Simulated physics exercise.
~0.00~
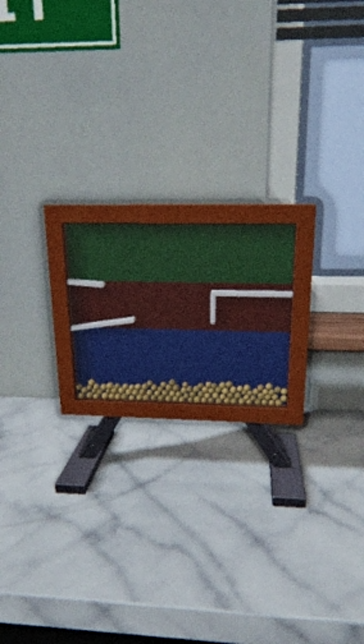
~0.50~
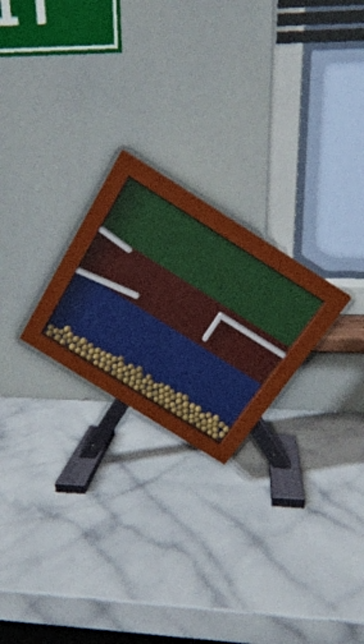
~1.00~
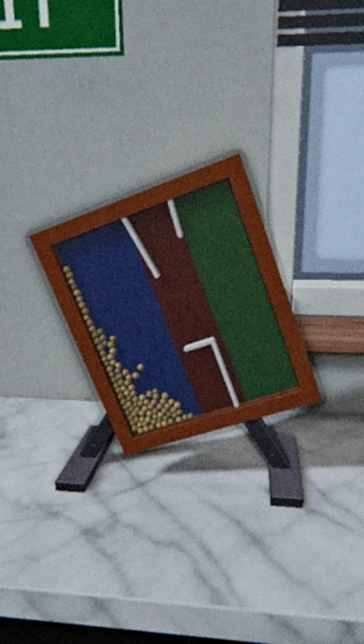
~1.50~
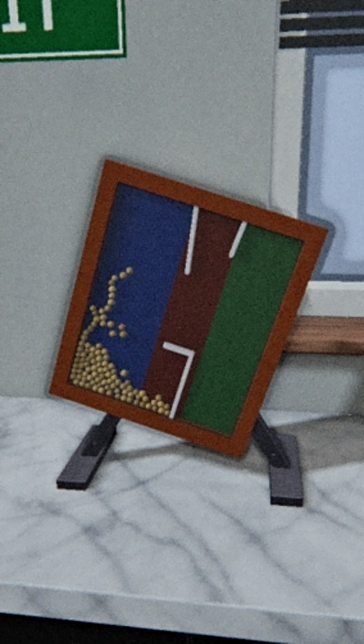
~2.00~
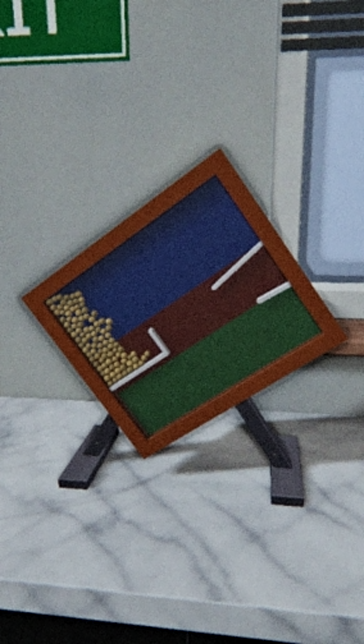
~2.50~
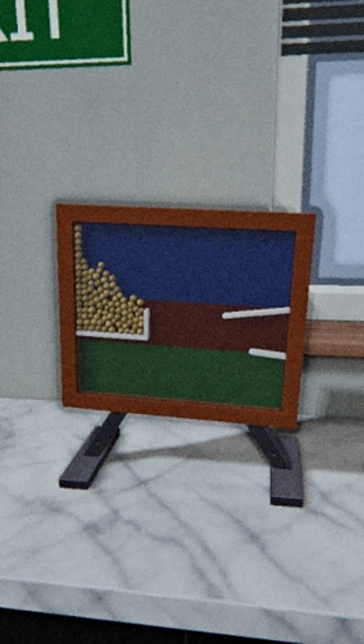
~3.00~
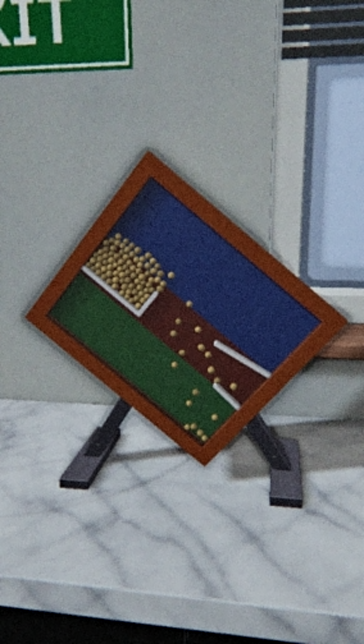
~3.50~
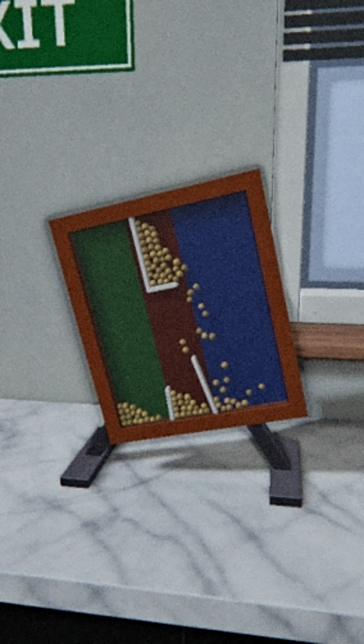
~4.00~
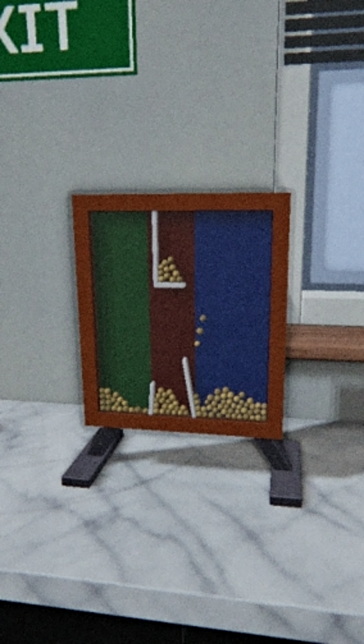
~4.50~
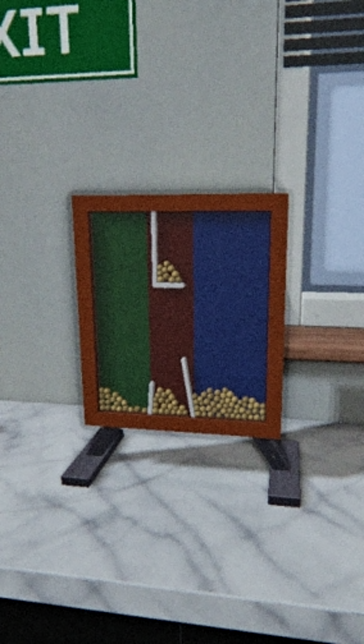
A framed, windowed box on a stand turned clockwise through three quarters of a circle, its small tan beads sliding into a corner, gathering on a white ledge, then spilling down, and it stopped with most in blue and fewer in red and green.
